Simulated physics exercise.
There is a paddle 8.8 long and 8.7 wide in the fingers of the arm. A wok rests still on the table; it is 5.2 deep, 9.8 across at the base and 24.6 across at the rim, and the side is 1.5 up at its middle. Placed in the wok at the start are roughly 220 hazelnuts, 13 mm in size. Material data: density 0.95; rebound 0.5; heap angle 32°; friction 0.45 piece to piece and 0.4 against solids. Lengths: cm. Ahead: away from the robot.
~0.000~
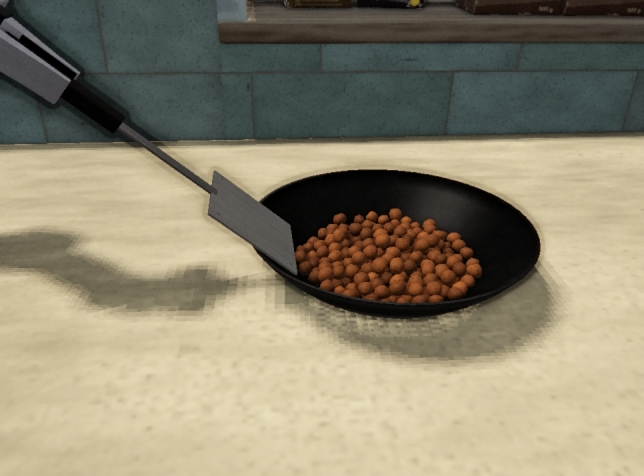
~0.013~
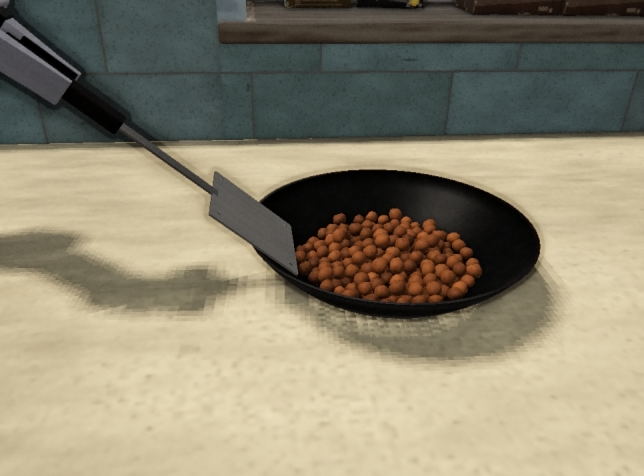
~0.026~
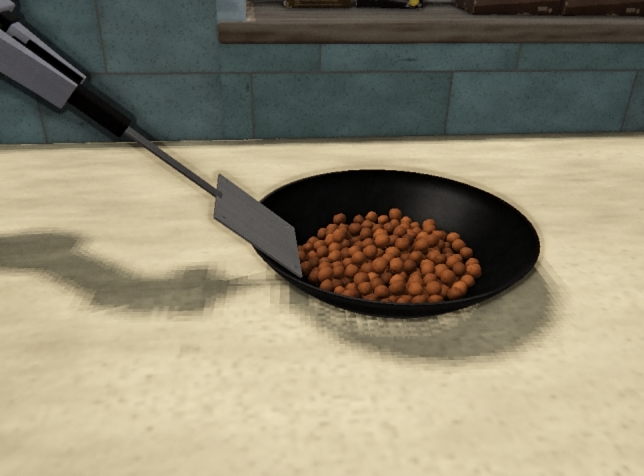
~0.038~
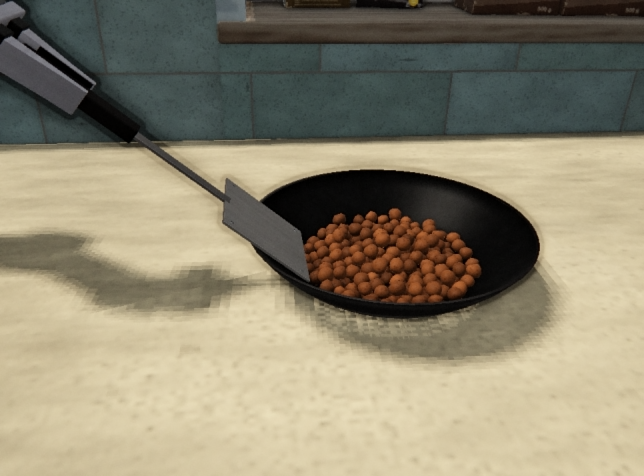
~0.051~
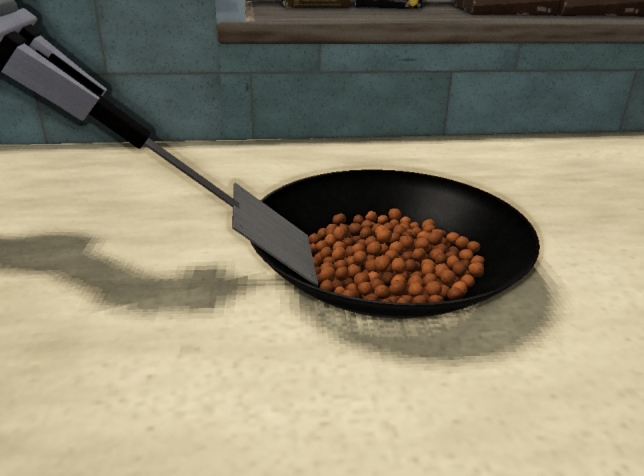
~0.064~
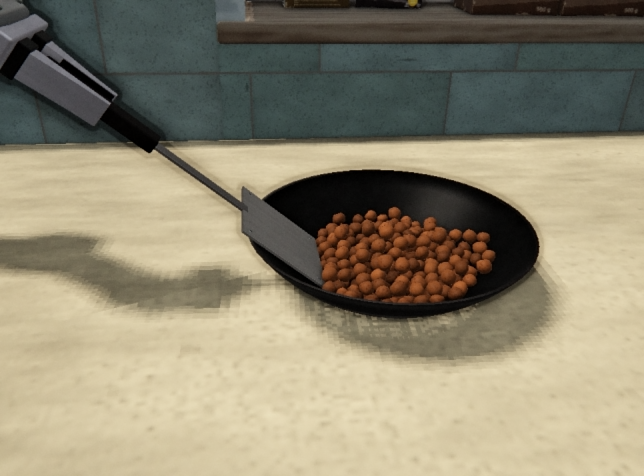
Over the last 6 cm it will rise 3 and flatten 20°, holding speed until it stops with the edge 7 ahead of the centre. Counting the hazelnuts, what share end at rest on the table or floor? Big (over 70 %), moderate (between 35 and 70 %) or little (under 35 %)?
The share is little.
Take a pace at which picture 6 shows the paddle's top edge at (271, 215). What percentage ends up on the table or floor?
About 40 per cent.
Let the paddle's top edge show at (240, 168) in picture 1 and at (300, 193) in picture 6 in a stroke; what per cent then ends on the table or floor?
Roughly 35 %.
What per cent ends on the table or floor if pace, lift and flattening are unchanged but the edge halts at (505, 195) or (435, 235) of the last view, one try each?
40 % and 0 %.
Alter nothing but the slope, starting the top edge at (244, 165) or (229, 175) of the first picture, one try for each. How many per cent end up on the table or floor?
Around 20 per cent, then around 10 per cent.
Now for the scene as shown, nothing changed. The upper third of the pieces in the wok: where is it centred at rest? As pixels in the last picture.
It is centred near (469, 234).
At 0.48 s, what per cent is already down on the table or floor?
I'd put it at around 5 per cent.
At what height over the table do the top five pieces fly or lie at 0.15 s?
Some 6 cm.
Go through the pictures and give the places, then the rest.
In the first frame, the paddle top edge at (211, 190), sloping 41°; upper third of the load around (390, 252), from x 300 to 475, top at y 215; 224 in the wok.
In the second frame, the paddle top edge at (212, 191), sloping 41°; upper third of the load around (389, 252), from x 300 to 475, top at y 215.
In the third frame, the paddle top edge at (217, 194), sloping 41°; upper third of the load around (389, 252), from x 300 to 475, top at y 215.
In the fourth frame, the paddle top edge at (225, 199), sloping 41°; upper third of the load around (391, 252), from x 305 to 475, top at y 215.
In the fifth frame, the paddle top edge at (234, 203), sloping 41°; upper third of the load around (393, 251), from x 305 to 475, top at y 215.
In the sixth frame, the paddle top edge at (242, 207), sloping 41°; upper third of the load around (400, 248), from x 310 to 490, top at y 215; 224 in the wok.
After 0.15 s, sloping 41°, highest piece 6 above the table; 224 in the wok.
After 0.24 s, sloping 33°, highest piece 7 above the table; 219 in the wok, 2 on the table or floor, 3 on the blade or in flight.
After 0.48 s, sloping 21°, highest piece 6 above the table; 209 in the wok, 13 on the table or floor, 2 on the blade or in flight.
After 1.53 s, sloping 21°, highest piece 6 above the table; 209 in the wok, 15 on the table or floor.
In the end, 209 in the wok, 15 on the table or floor. That is 7 % on the table or floor.
